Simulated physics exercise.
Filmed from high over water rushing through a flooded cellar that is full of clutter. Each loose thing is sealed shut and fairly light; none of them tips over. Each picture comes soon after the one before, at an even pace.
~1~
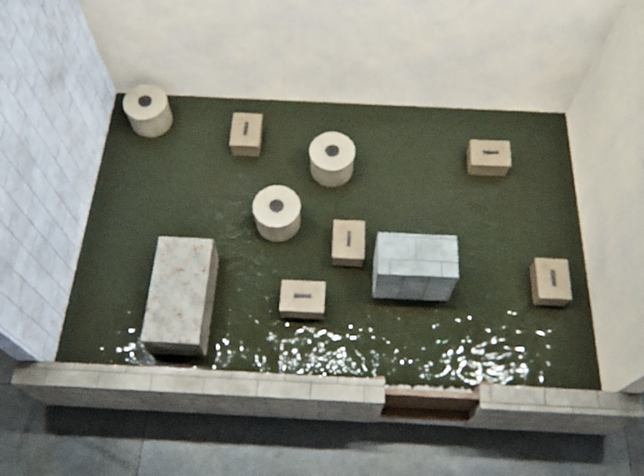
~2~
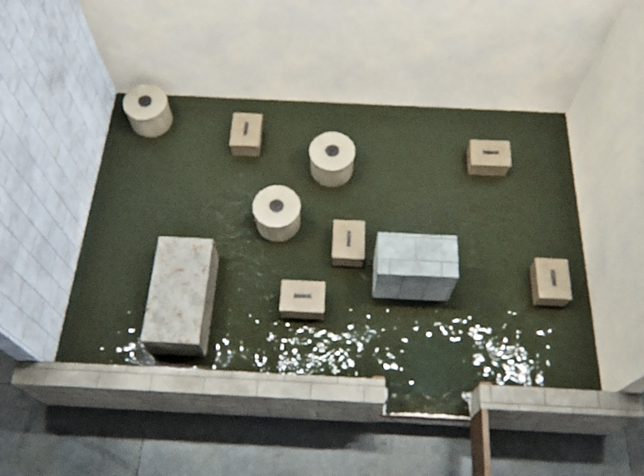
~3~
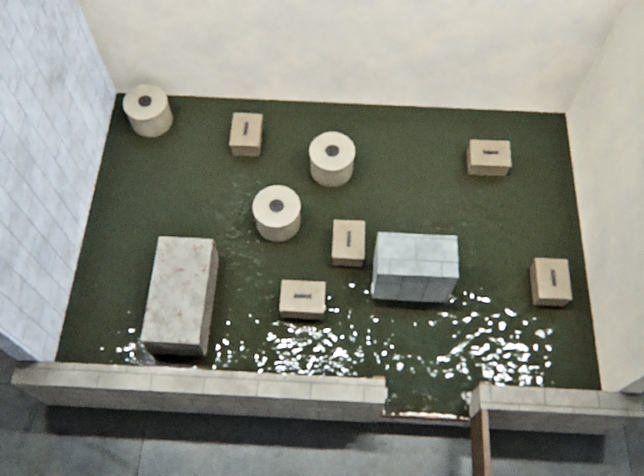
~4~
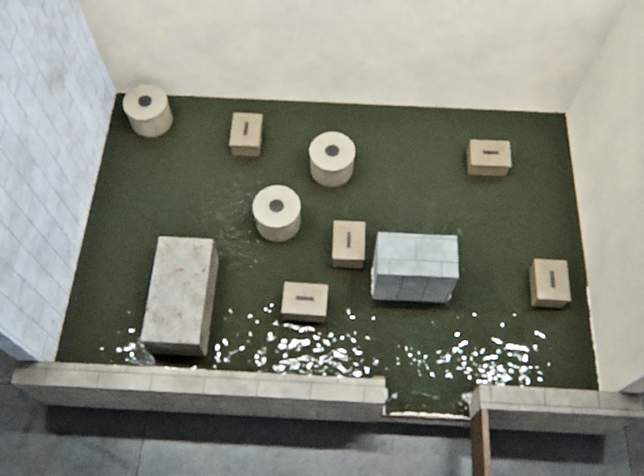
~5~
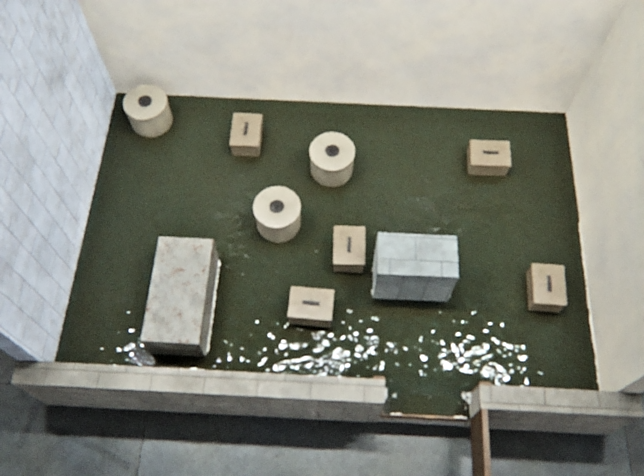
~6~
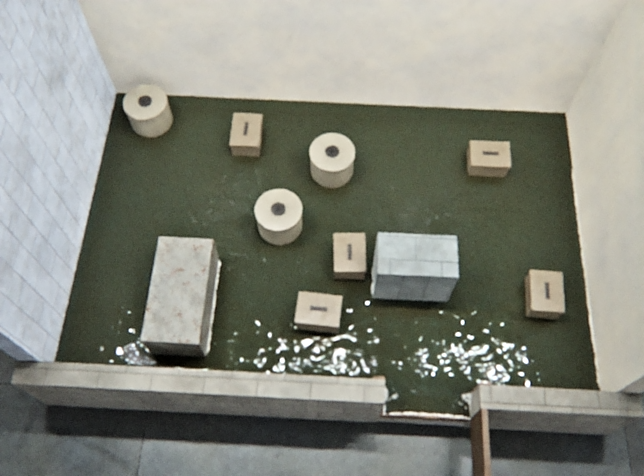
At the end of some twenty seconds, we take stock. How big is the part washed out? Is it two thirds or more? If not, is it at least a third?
No, but at least a third.
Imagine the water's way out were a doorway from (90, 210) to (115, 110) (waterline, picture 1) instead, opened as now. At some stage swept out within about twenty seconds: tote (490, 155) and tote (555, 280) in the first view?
Taking them in order, the first one never leaves while the second one never leaves.
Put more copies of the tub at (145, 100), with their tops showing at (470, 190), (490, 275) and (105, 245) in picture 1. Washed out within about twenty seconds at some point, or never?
Exits, exits, remains.
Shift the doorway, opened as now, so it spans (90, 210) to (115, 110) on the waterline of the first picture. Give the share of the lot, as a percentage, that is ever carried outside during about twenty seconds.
Close to 80 percent.
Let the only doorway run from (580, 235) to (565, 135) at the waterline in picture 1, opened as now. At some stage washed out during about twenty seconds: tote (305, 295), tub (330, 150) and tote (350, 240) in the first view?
In sequence - stays put, departs, departs.
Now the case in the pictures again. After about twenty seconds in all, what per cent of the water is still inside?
I'd put it near 58 per cent.
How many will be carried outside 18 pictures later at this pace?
The count is 2.
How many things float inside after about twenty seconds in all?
Count: 4.
A moment on, 0 of 8 are out; 8 afloat.
Next, 2 of 8 are out; 6 afloat.
Later, 4 of 8 are out; 4 afloat.
In the end, 4 of 8 are out; 4 afloat.
